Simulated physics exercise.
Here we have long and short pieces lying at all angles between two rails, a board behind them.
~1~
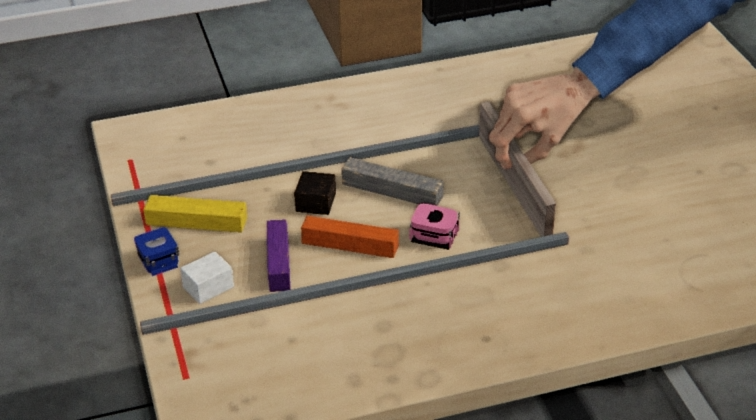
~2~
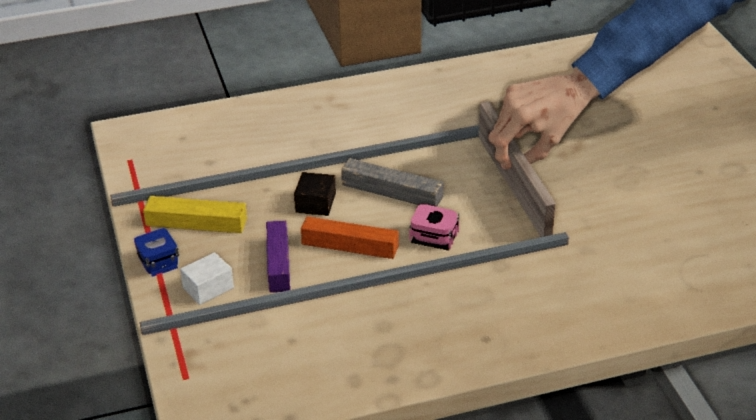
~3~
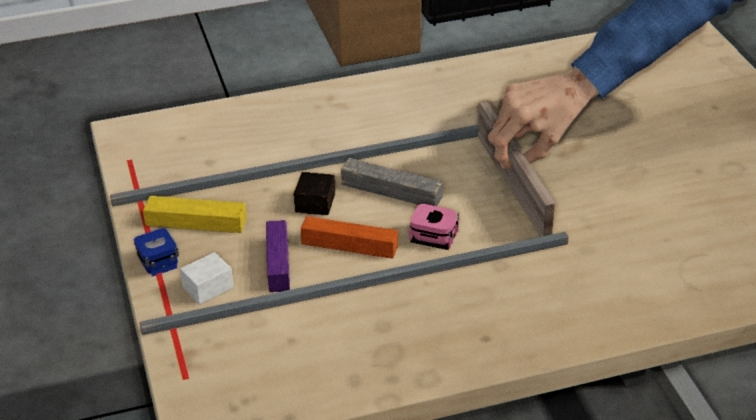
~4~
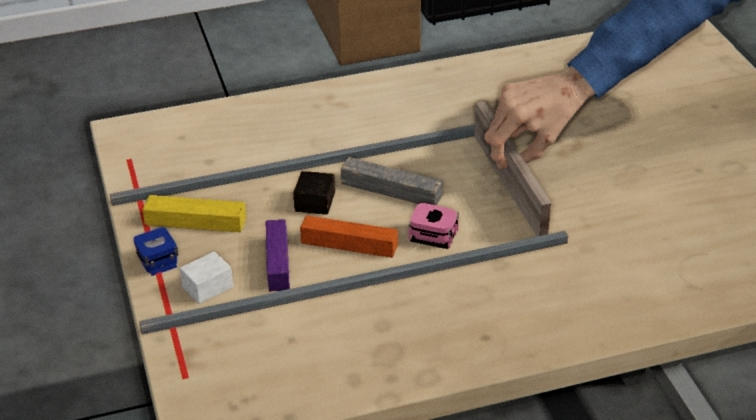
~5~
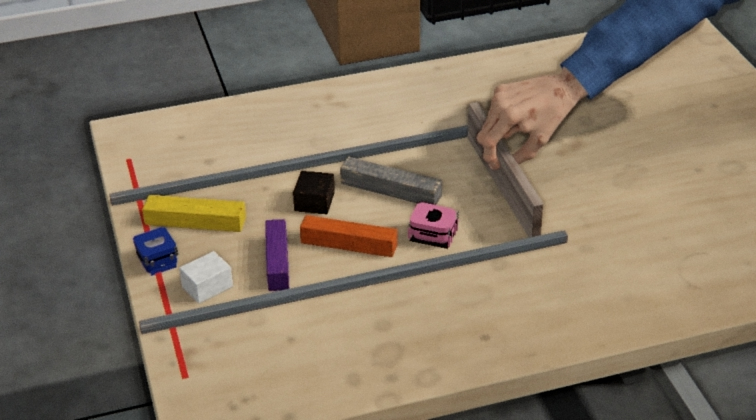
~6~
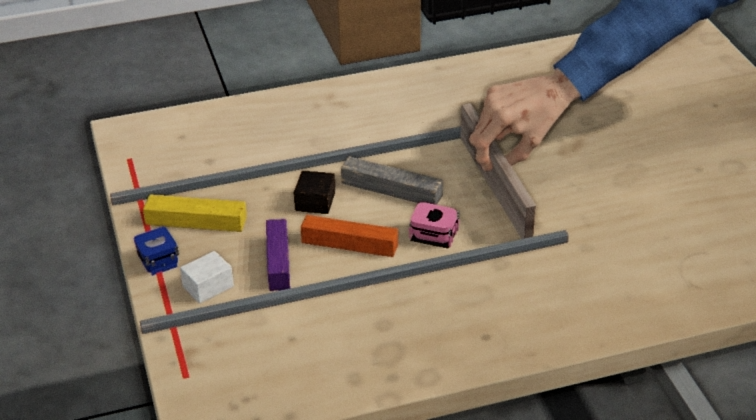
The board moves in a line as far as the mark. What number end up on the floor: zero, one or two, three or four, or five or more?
Outcome: The number that fall off is five or more.
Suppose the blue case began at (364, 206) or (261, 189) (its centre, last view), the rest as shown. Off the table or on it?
In that order, it is lost; comes down.
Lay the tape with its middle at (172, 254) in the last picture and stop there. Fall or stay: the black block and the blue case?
The black block survives; the blue case tumbles off.
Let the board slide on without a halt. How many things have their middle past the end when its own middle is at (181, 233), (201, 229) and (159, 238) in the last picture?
In that order 4, 3 and 6.
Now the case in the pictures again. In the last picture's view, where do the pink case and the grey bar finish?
First (143, 272), then (137, 226).
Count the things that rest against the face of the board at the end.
The number is 2.
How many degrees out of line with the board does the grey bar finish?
Near 0 degrees.
Soon after, none off yet; blue case at rest near (157, 252); white block at rest near (207, 277); yellow bar at rest near (195, 213).
After that, none off yet; blue case at rest near (157, 252); white block at rest near (207, 277); yellow bar moving near (191, 213).
And then, none off yet; blue case displaced about its own width near (129, 258); white block displaced well along near (133, 289); yellow bar displaced about its own width near (109, 221).
In the end, the number that fall off is five or more; gone, orange bar, black block, purple bar, yellow bar, white block and blue case.
